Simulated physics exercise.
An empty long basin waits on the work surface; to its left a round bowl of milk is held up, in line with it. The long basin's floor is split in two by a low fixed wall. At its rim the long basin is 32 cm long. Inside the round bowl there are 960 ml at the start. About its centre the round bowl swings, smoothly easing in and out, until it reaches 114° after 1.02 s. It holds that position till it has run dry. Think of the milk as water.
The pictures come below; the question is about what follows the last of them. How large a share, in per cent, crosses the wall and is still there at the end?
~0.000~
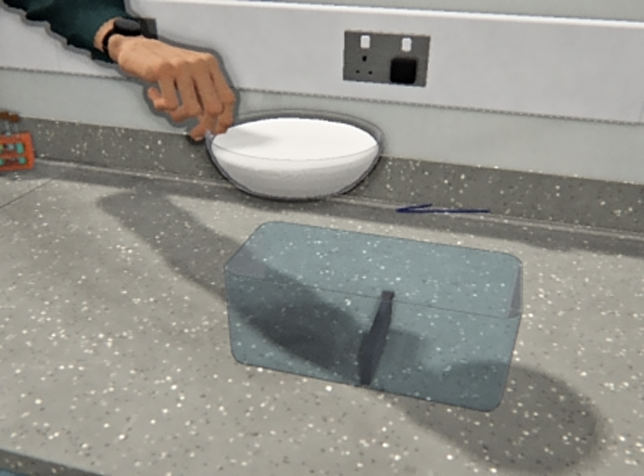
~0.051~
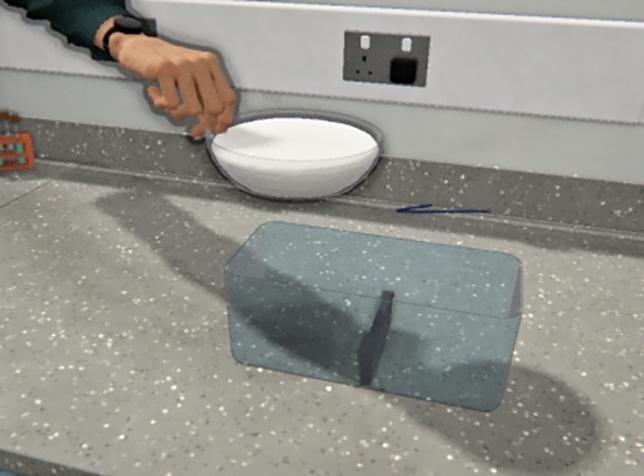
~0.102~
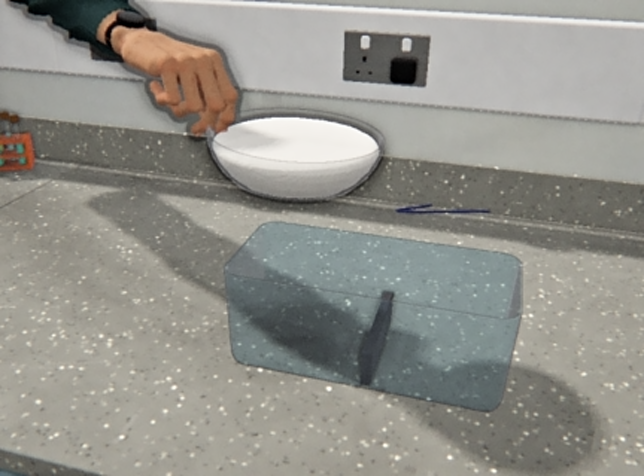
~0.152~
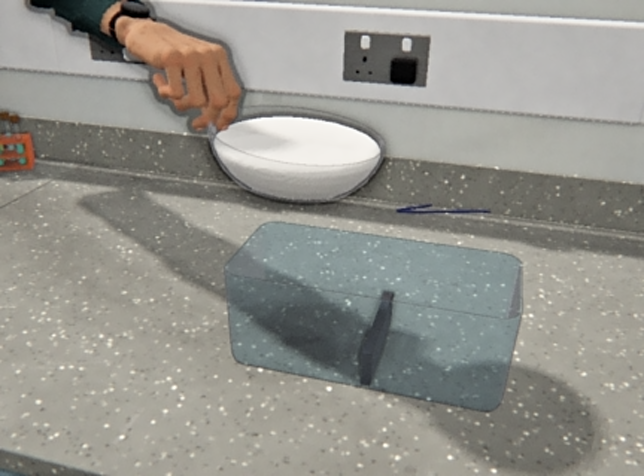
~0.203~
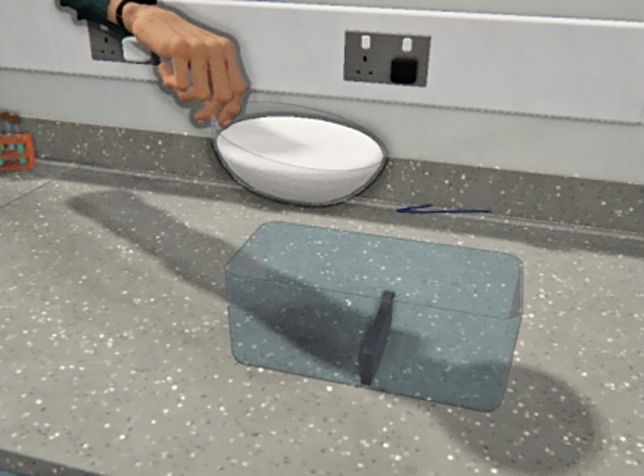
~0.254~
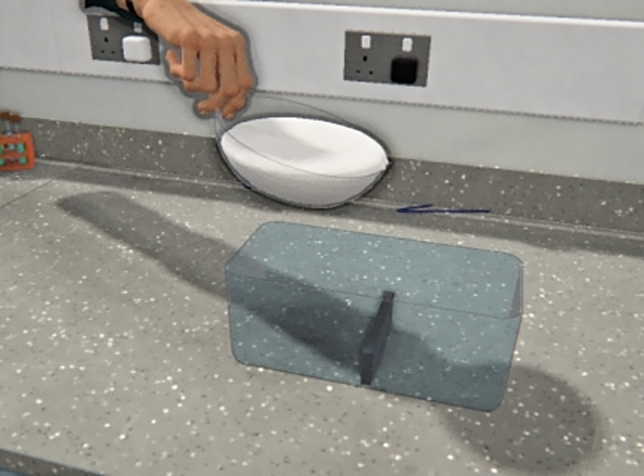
A share of about 68 per cent.
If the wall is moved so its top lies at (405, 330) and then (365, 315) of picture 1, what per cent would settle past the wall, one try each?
Try 1: 40 %; try 2: 80 %.
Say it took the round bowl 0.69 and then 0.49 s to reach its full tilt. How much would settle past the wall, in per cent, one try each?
Roughly 55 per cent the first time and 50 per cent the second.
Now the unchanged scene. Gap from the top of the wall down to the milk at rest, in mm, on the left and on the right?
Left: Roughly 34 mm; right: Roughly 12 mm.
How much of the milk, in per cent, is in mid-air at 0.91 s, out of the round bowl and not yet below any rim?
Around 1 percent of it is airborne.
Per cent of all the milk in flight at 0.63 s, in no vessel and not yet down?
It comes to about 28 percent.
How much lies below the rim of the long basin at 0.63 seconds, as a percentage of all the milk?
Some 58 per cent.
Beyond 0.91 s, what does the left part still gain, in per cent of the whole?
It comes to near 3 per cent.
By 0.63 s the tilt is 78° and 12 per cent is still to pour, 1 is left of the wall and 56 right of it.
By 0.91 s the tilt is 111° and 0 per cent is still to pour, 23 is left of the wall and 70 right of it.
By 1.20 s the tilt is 114° and 0 per cent is still to pour, 25 is left of the wall and 68 right of it.
By 1.52 s the tilt is 114° and 0 per cent is still to pour, 25 is left of the wall and 68 right of it.
At rest 25 per cent lies left of the wall, 68 right of it and 7 outside.
